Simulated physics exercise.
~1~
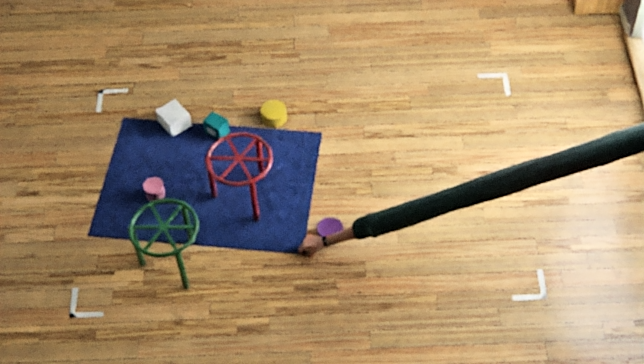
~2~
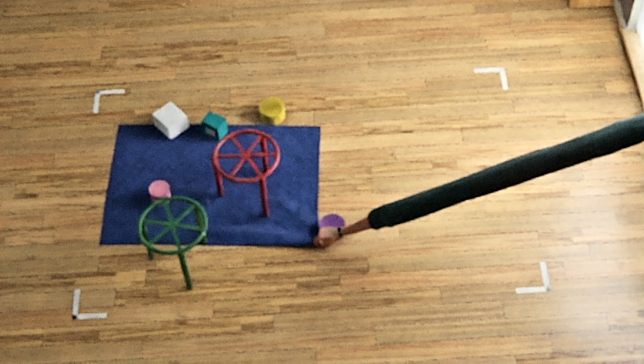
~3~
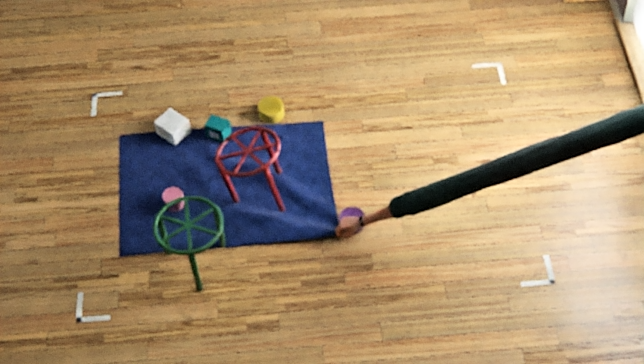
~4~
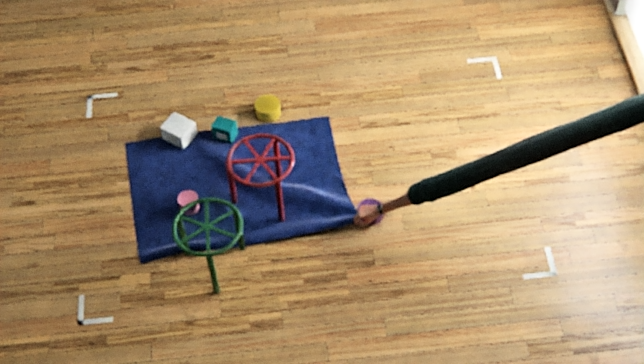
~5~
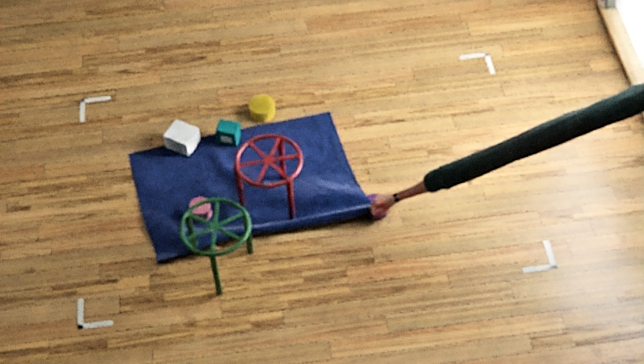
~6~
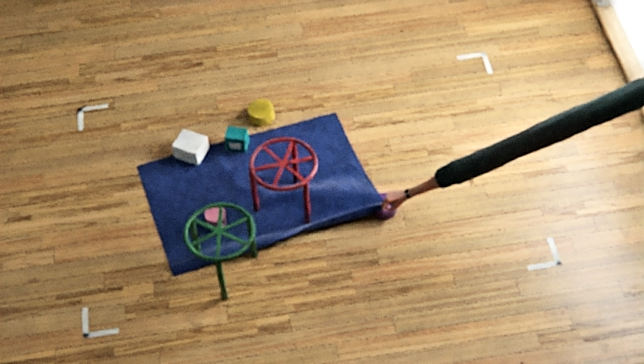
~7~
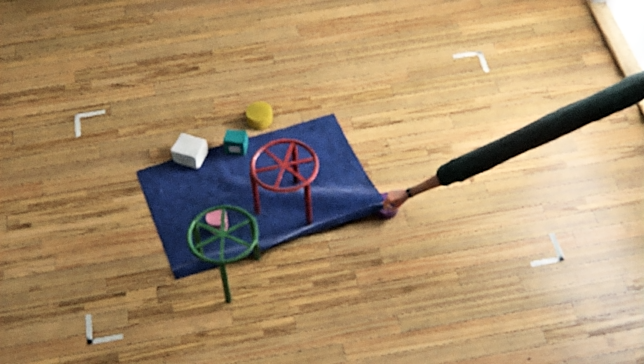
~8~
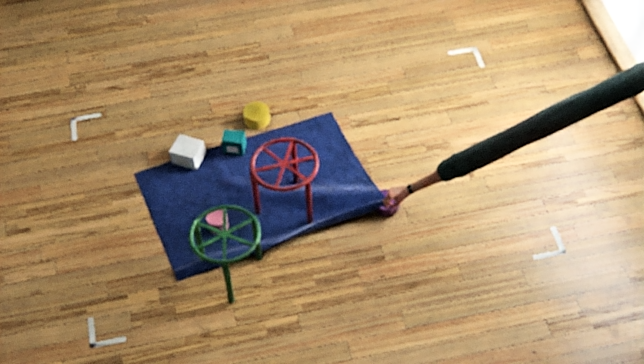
A dark blue rug lies on a pale wooden floor marked with white corner brackets, seen from above as the view drifts slightly sideways. A red stool and a pink bucket stand on it, a green stool at its front edge, and white and teal cartons and a yellow tub along the back. A dark-sleeved arm reaches in from the right to the rug's near right corner, beside a purple bucket. The hand pulls the rug rightward, and it skews and wrinkles, carrying the stools and pink bucket along. The purple bucket shifts right too, the red stool turns slightly, and finally everything rests, hand still at the corner.
